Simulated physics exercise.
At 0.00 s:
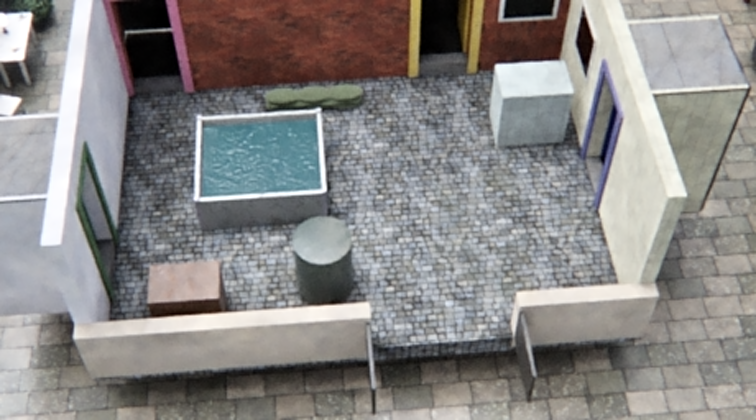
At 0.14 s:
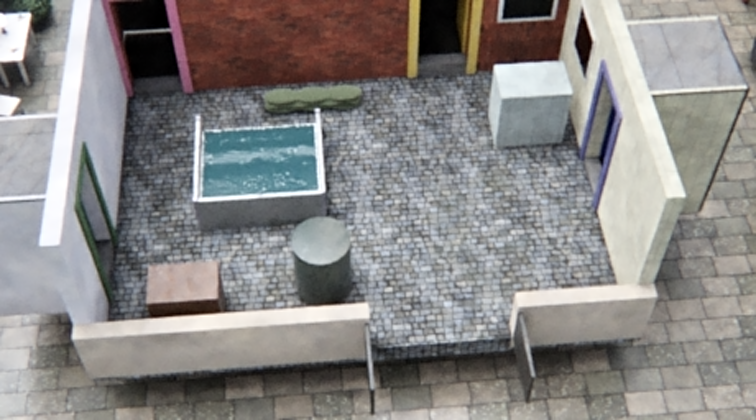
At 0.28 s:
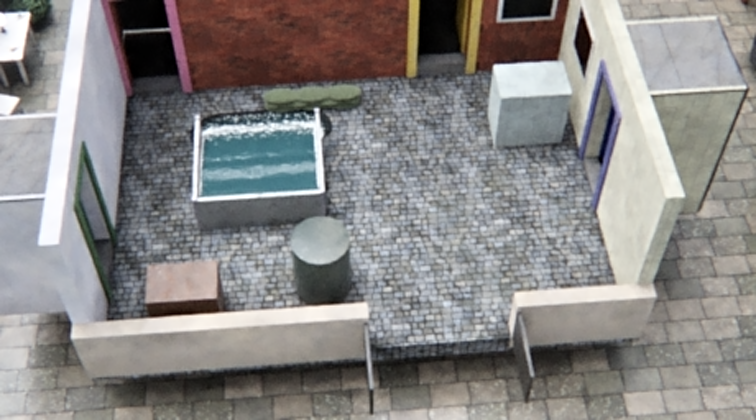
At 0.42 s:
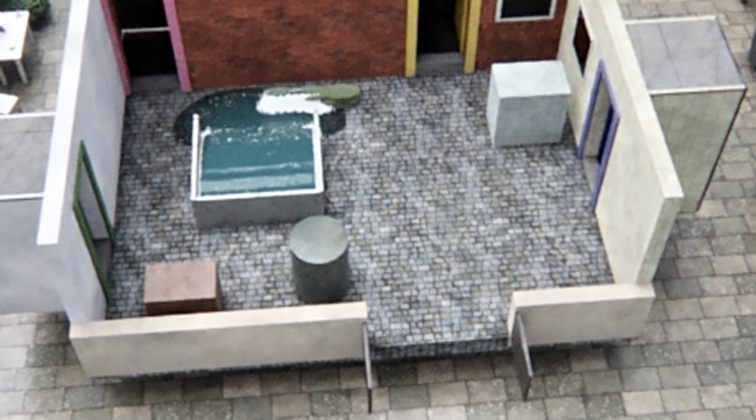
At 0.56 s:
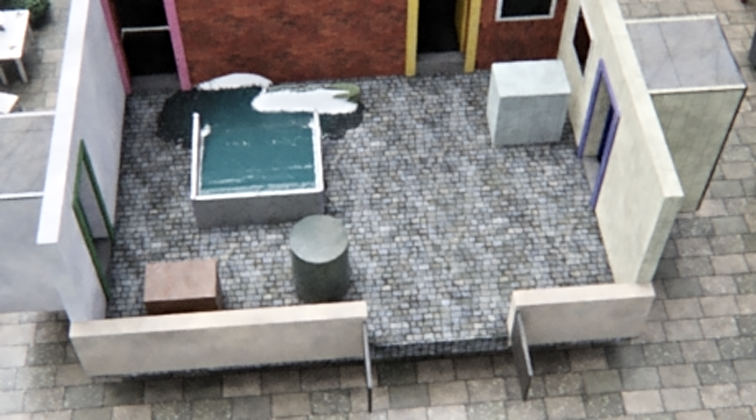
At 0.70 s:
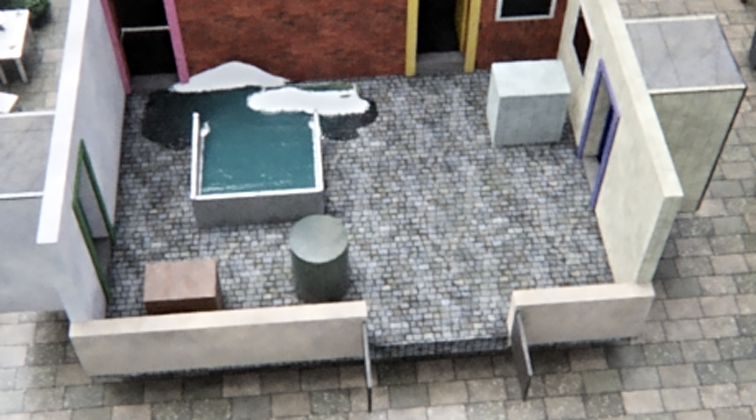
Walled cobbled yard with a water tank losing its far side, water pouring out behind it and spreading foam toward the brick wall.
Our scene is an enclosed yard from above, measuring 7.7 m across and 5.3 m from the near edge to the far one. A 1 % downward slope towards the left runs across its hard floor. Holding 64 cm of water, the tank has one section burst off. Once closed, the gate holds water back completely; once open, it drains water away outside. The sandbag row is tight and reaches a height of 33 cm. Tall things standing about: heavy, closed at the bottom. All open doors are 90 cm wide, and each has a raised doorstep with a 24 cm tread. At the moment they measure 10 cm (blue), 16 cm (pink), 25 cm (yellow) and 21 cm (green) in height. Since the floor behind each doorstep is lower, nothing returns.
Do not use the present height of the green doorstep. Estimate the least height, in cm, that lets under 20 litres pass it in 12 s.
I would say 7.5 cm.
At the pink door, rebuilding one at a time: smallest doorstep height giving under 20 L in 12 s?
Pink would need about 28 cm on its own.
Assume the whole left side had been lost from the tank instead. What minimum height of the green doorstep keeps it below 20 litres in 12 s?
About 18 centimetres.
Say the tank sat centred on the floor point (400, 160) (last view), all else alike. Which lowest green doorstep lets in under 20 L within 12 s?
At least roughly 6.5 cm high.
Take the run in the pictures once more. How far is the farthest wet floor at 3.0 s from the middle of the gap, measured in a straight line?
It gets close to 5.6 metres out.
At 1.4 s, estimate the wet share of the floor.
Around 20 per cent of the free floor.
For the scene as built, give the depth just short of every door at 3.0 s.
At the blue door the depth is 1 cm, at pink 24 cm, at yellow 4 cm and at green 4 cm.
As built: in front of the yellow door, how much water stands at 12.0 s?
It comes to about 2.5 centimetres deep.
After 1.4 s water covers 20 % of the floor, deepest (45 cm) near (239, 88); it has not reached the green door.
After 3.0 s water covers 55 % of the floor, deepest (29 cm) near (126, 95); 4 cm at the green door, 0 litres in over its 21 cm doorstep.
After 12.0 s water covers 95 % of the floor, deepest (8 cm) near (103, 352); 8 cm at the green door, 0 litres in over its 21 cm doorstep.
At the green door as built, the water arrived by 2.5 s and peaked near 13 cm at 7.2 s.
Run again over the same 12 s with other heights there, 33 litres in over 6.5 cm, 10 litres over 9 cm. The limit of 20 litres is kept from about 7.5 cm up.
